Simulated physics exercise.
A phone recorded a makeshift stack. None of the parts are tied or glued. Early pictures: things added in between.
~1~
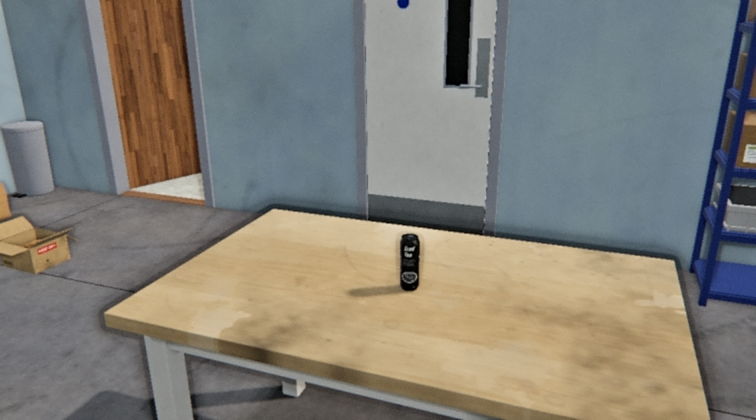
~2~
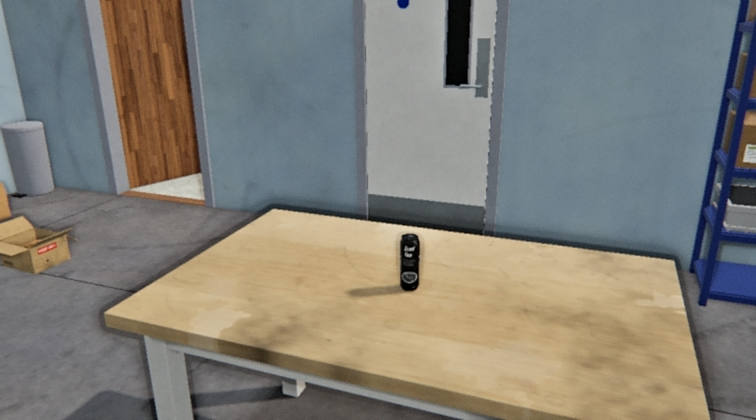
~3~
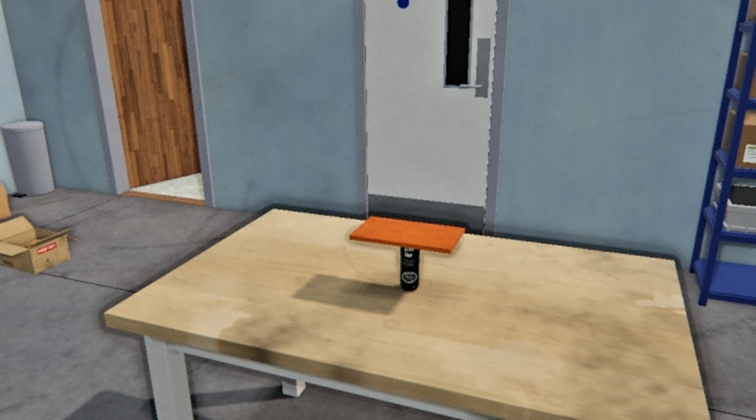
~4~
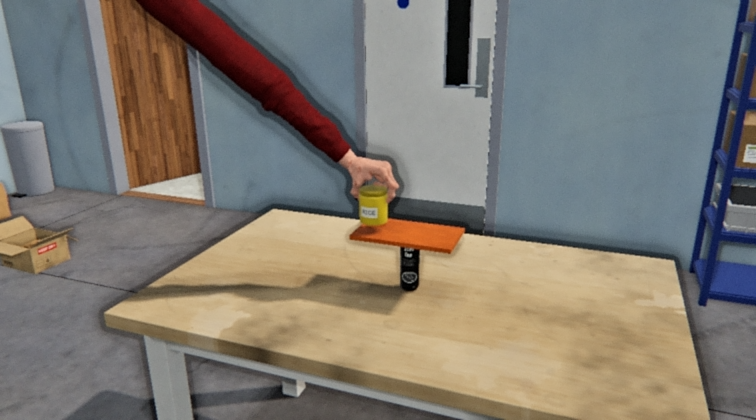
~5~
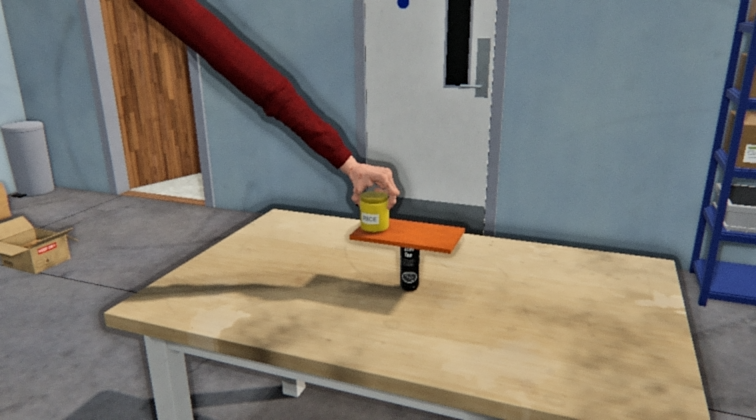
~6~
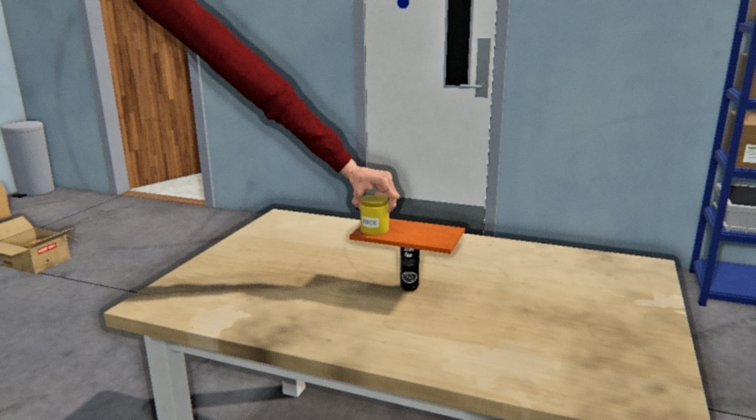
The video shows a black cylindrical object standing on a wooden table, then an orange board resting across its top. A hand in a red sleeve lowers a yellow jar slightly onto the board's left end and keeps holding it.
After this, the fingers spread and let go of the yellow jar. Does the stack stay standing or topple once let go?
It topples.
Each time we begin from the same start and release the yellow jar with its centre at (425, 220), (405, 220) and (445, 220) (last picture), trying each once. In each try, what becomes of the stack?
Try one - upright; try two - upright; try three - toppled.
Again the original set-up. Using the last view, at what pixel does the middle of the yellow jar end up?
I'd point to roughly (329, 272).
Then, 0.40 s past the last view, yellow jar now fallen; orange board rocked 63° from its first pose.
Then, 0.50 s past the last view, orange board rocked 73° from its first pose.
Then, 0.80 s past the last view, orange board now fallen; black can rocked 50° from its first pose.
Then, 0.90 s past the last view, black can now fallen.
Finally, fallen, yellow jar, orange board and black can. Final places as the last picture's camera would see them, yellow jar near (329, 272). The stack comes apart.
